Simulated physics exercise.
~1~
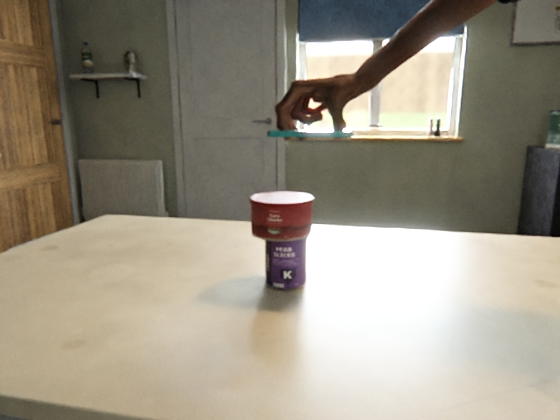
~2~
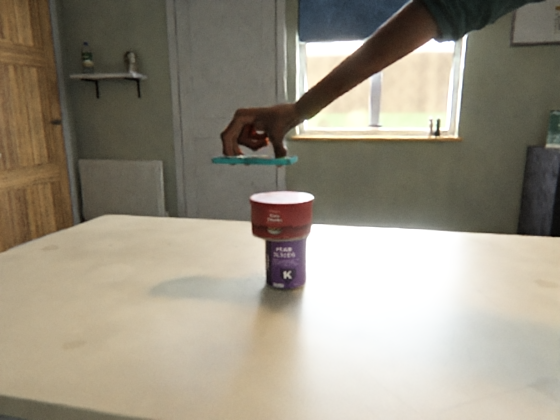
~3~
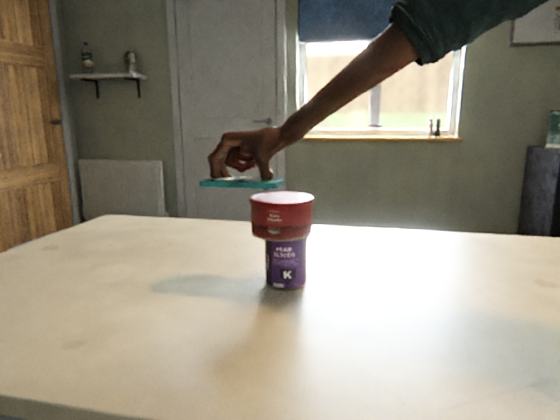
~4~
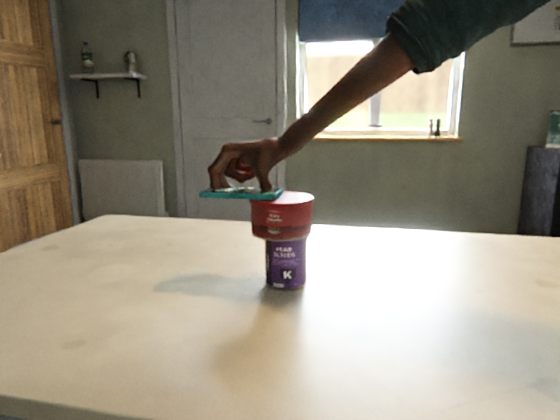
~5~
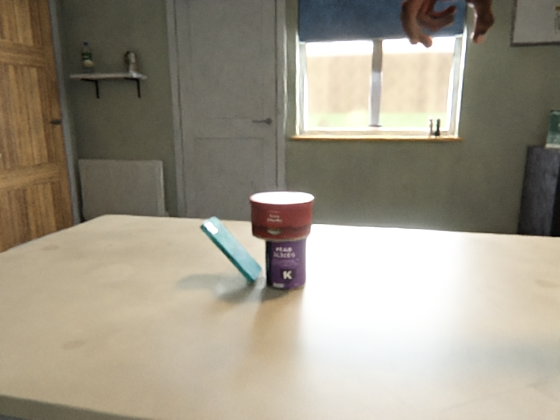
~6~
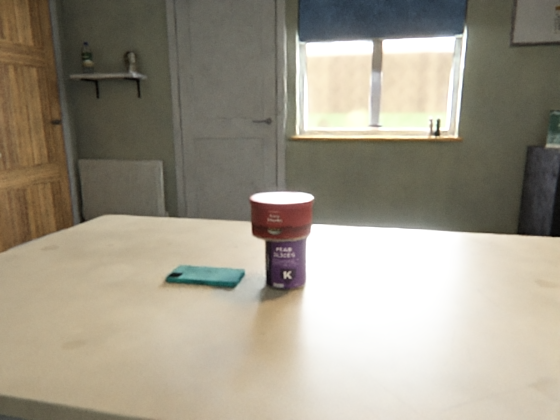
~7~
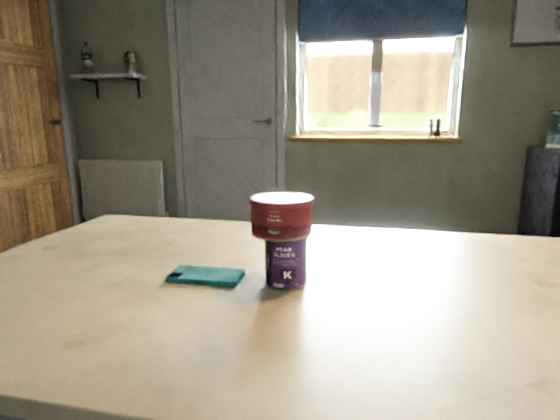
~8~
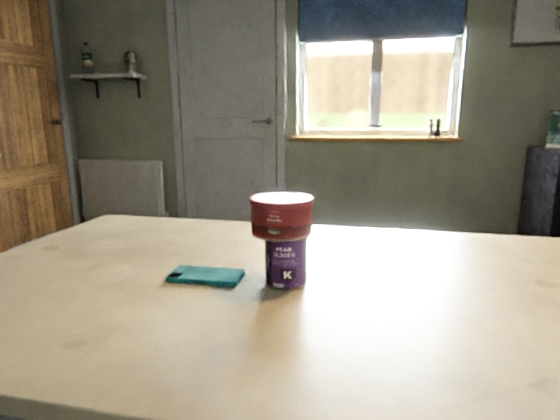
The clip opens on a pale table where a red tub sits on top of a purple pot, while a hand holds a flat turquoise phone above them. The hand carries the phone to the left and lowers it towards the tub. It brings the phone down at the tub's left edge, with most of it jutting out over empty space. The hand lets go and draws back, and the phone tips and drops down the left side of the stack. It ends lying flat on the table, turned over, while the tub and pot remain standing unmoved.
